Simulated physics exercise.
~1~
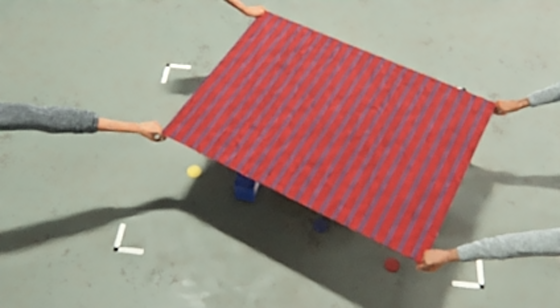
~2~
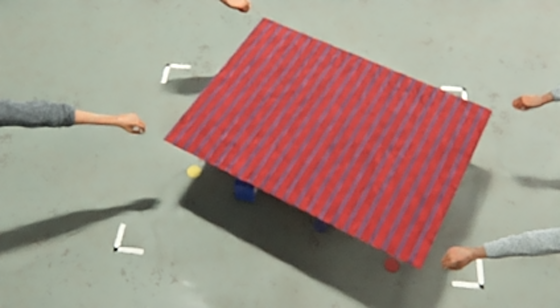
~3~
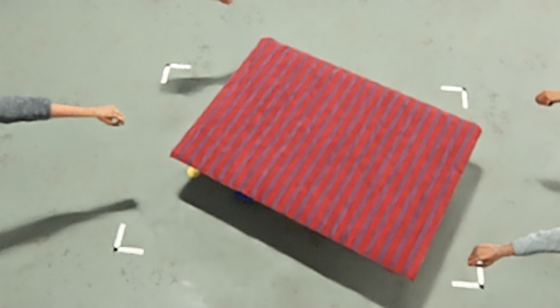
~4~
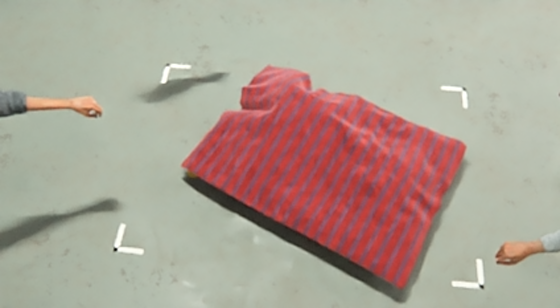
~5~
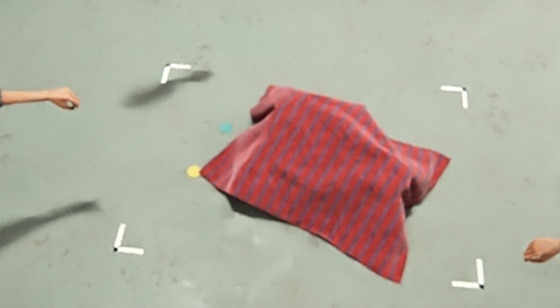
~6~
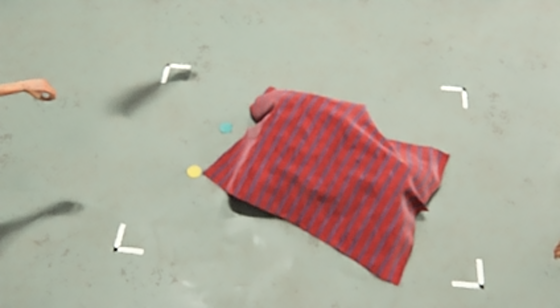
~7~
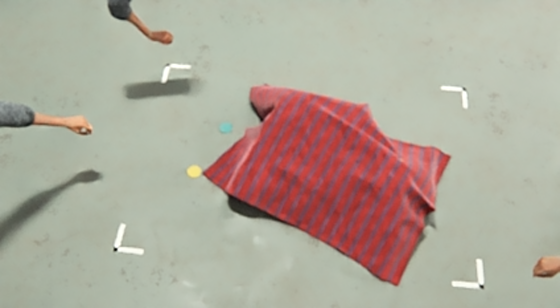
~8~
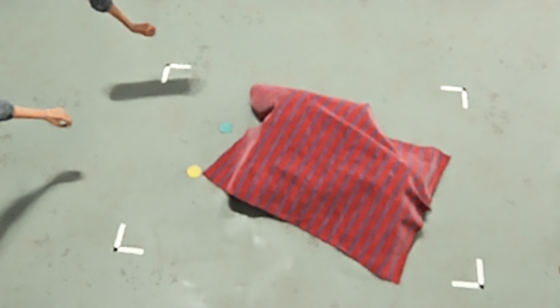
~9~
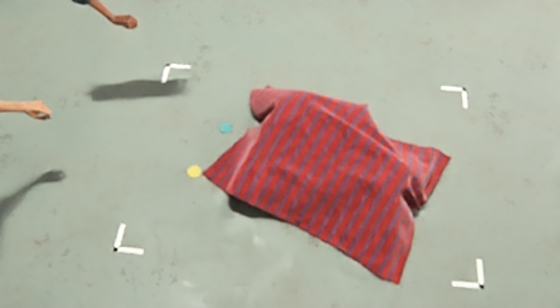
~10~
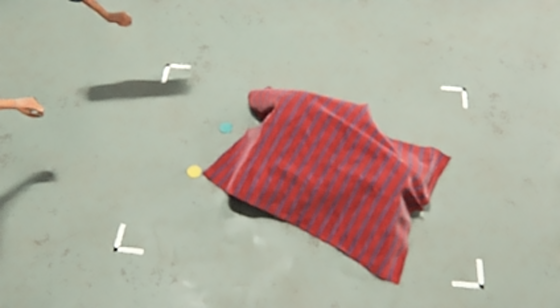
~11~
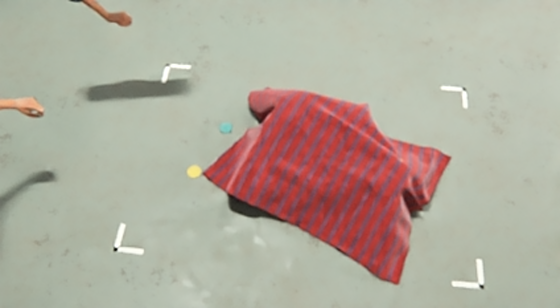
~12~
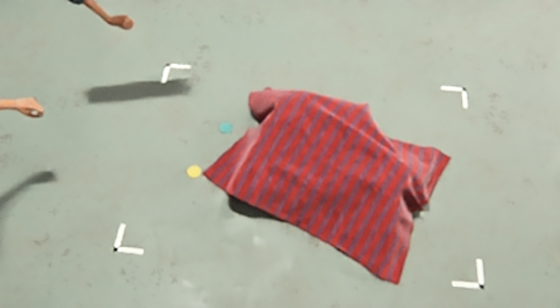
The clip opens on four hands holding a red and blue striped sheet stretched flat above a grey floor marked with white corner brackets, with a yellow disc and blue and red objects peeking out beneath it. The hands let go and draw back as the sheet drops. Its upper left part buckles while it sinks, and it lands in a crumpled, uneven drape over hidden shapes. The hands drift outward, and two arms linger at the left before holding still. The sheet ends at rest, with the yellow and teal discs uncovered beside its left side.
